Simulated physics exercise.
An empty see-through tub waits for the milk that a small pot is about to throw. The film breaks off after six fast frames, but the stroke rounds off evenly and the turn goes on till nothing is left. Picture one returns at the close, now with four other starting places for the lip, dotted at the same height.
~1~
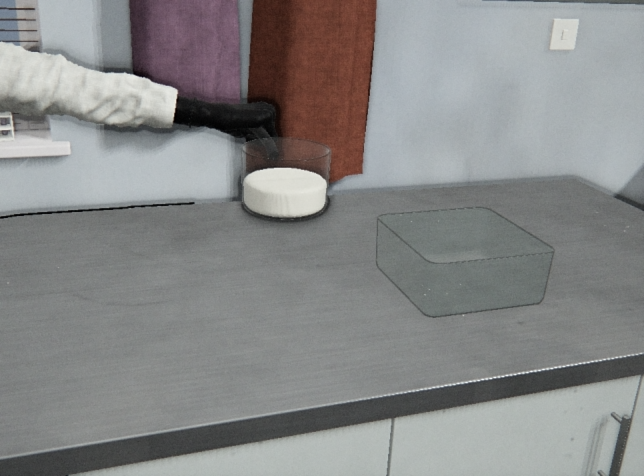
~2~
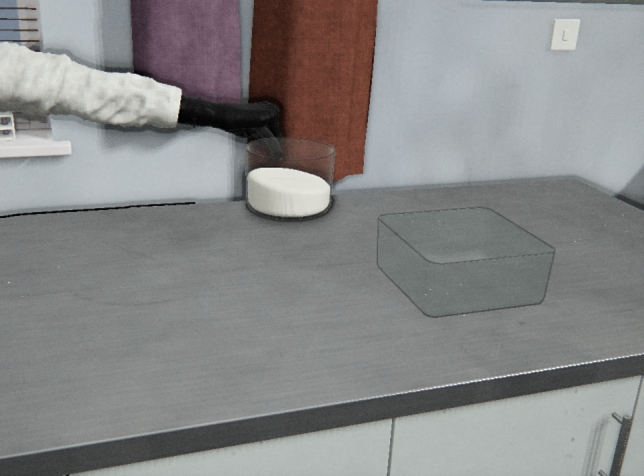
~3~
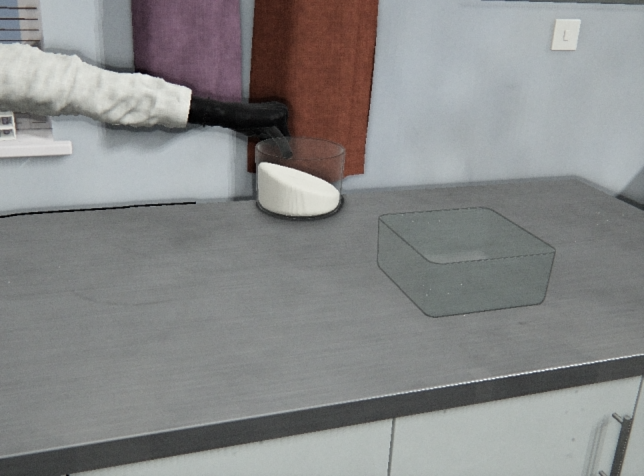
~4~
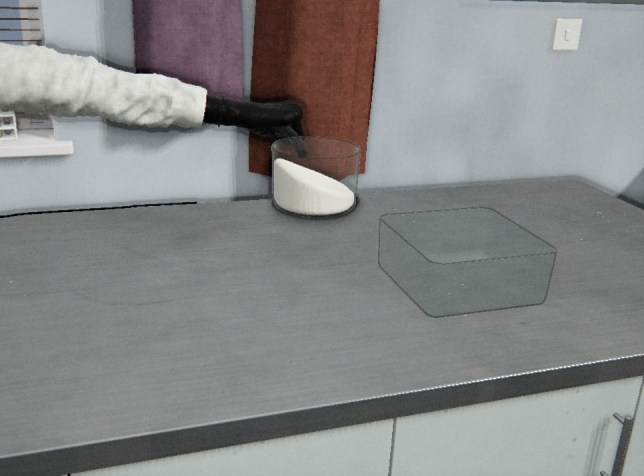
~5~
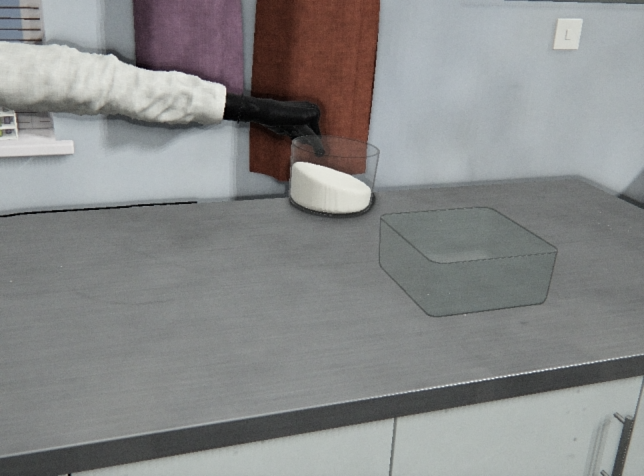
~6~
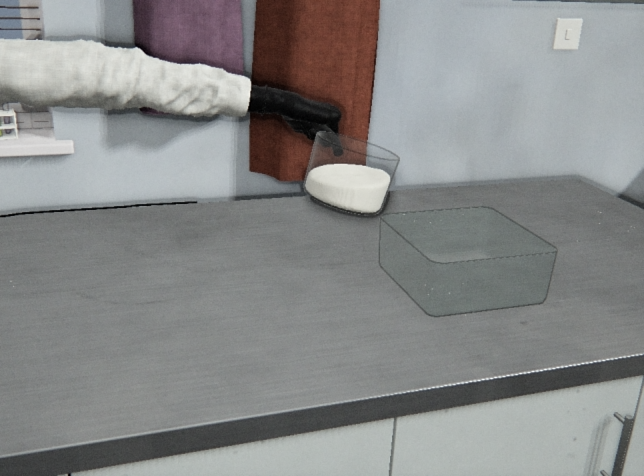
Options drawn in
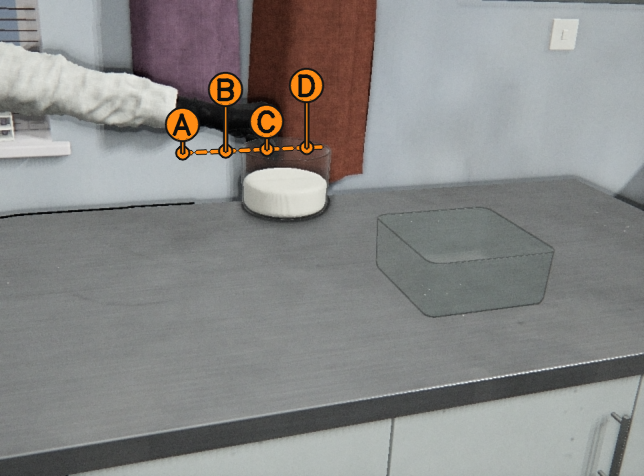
We see a black-gloved hand move a small clear pot of white milk rightward along a grey counter toward an empty see-through tub, the milk sloshing inside, before the pot tilts slightly to the right.
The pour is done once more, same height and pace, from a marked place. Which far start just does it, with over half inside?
D is the one.
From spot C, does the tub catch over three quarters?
No.
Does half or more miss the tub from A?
Yes, it does.
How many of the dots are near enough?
One of them.
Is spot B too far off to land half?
Yes.
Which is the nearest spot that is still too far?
C it is.
On the marked copy, A at (182, 152); B at (225, 151); C at (266, 149); D at (306, 147).
With A, about 0 % lands in the tub, 100 % falls short.
With B, about 0 % lands in the tub, 99 % falls short.
With C, about 23 % lands in the tub, 74 % falls short and 3 % goes beside or beyond.
With D, about 87 % lands in the tub, 10 % falls short and 4 % goes beside or beyond.
